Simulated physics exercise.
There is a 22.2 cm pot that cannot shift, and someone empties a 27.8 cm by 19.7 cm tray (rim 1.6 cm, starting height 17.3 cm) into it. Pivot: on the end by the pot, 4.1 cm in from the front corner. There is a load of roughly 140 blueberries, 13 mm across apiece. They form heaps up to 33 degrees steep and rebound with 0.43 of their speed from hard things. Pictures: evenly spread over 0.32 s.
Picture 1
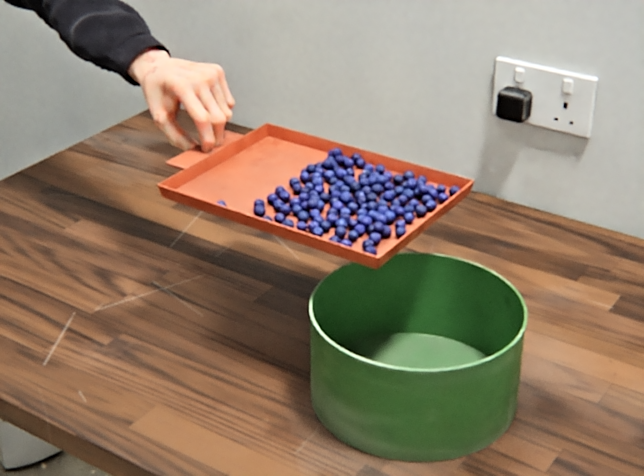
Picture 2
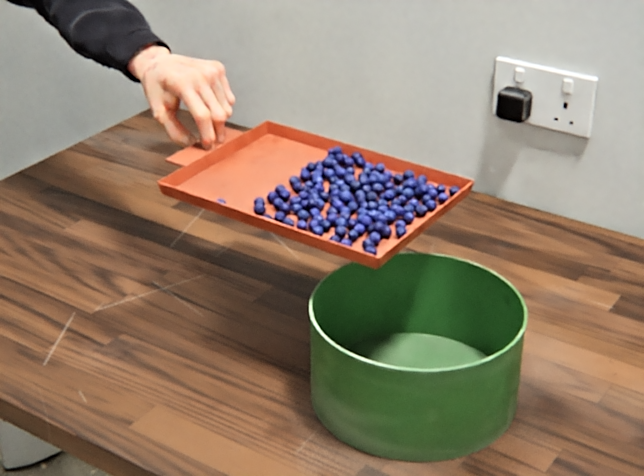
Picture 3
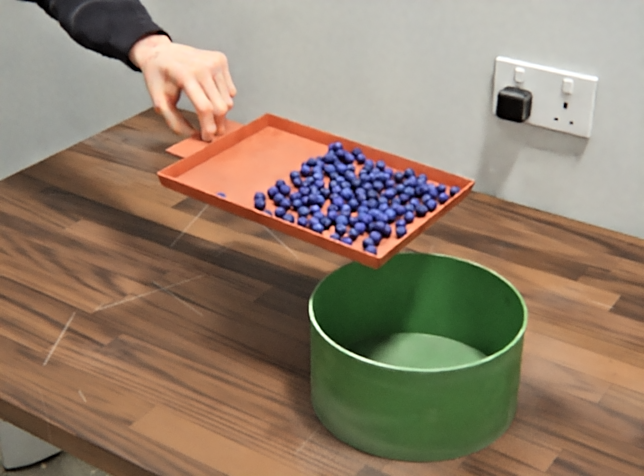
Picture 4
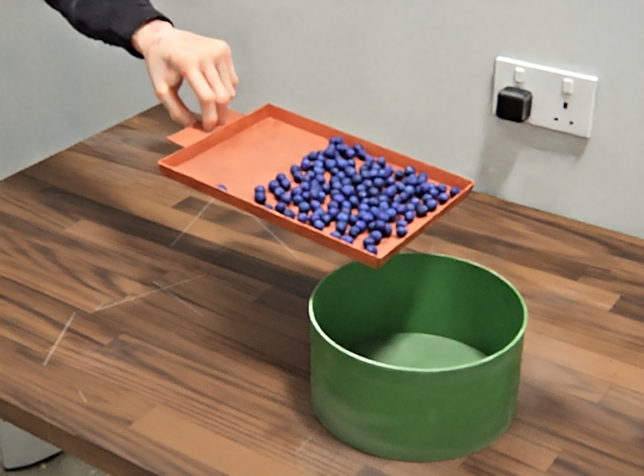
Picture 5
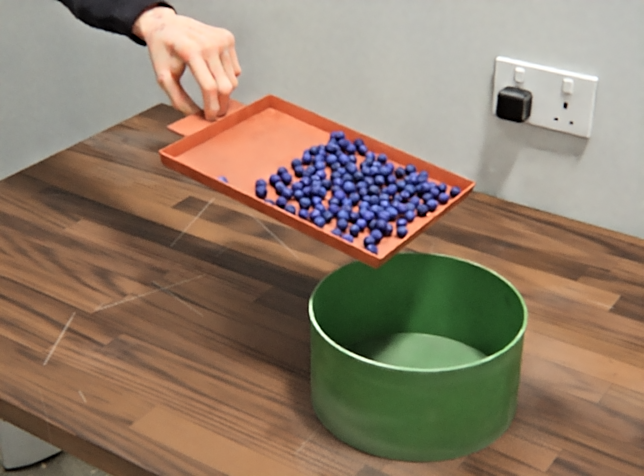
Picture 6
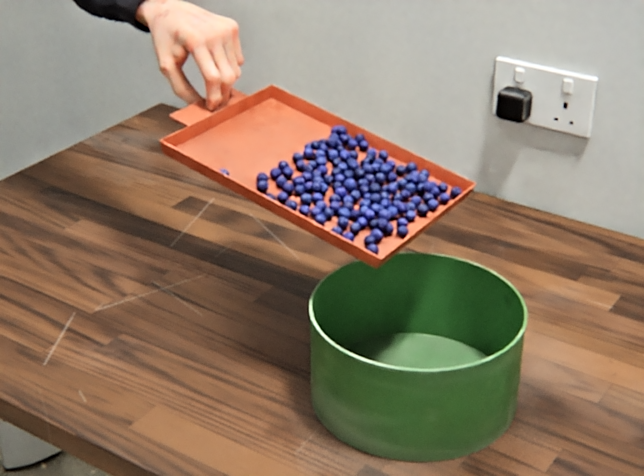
A wooden worktop stands against a plain grey wall with a white double socket and black plug at the upper right, seen from slightly above by a still camera. A shallow orange tray of dark blue berries, gathered toward its right side, sits above and left of an open green pot. A hand in a dark sleeve slowly raises the tray's left end, increasing its slant, while the berries barely shift.
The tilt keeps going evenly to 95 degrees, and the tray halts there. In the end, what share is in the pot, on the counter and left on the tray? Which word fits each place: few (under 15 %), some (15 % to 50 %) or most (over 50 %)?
Pot gets most; counter gets some; left on the tray gets few.
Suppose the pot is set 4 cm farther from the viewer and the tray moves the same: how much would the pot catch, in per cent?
Then roughly 90 percent would land in it.
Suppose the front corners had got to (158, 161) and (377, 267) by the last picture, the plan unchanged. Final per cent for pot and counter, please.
Final per cent - pot 70, counter 30.
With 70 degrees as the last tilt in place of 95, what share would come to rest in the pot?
In that case it comes to about 5 in a hundred.
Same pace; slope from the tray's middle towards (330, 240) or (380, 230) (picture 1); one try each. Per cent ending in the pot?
I'd put it at roughly 85 per cent for the first tilt and roughly 90 per cent for the second.
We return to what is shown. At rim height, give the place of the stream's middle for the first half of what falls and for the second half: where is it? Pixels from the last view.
Early half: About (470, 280); late half: (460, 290).
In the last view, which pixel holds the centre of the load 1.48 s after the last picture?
The load's centre is near (425, 178) at that time.
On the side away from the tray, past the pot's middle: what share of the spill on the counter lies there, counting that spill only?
Around 80 per cent, give or take.
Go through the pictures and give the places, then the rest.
The first frame shows tray tilt 0 degrees, front corners at (162, 184) and (377, 255); middle of the pieces at (350, 202); pot at (418, 306).
The second frame shows tray tilt 1 degrees, front corners at (162, 181) and (377, 255); middle of the pieces at (350, 201).
The third frame shows tray tilt 3 degrees, front corners at (162, 173) and (378, 255); middle of the pieces at (350, 198).
The fourth frame shows tray tilt 6 degrees, front corners at (163, 162) and (379, 255), lowest corner right back; middle of the pieces at (351, 195).
The fifth frame shows tray tilt 8 degrees, front corners at (164, 151) and (379, 255), lowest corner right back; middle of the pieces at (351, 191).
The sixth frame shows tray tilt 11 degrees, front corners at (165, 141) and (380, 255), lowest corner right back; middle of the pieces at (352, 188); pot at (418, 306).
Then, 0.89 s after the last picture, tilt 50 degrees; the tray holds 100 %, the pot 0 %.
Then, 1.48 s after the last picture, tilt 76 degrees; the tray holds 95 %, the pot 5 %.
Then, 2.12 s after the last picture, tilt 95 degrees; the tray holds 10 %, the pot 55 %.
In the end, pot 70 %, counter 30 %, tray 0 %.
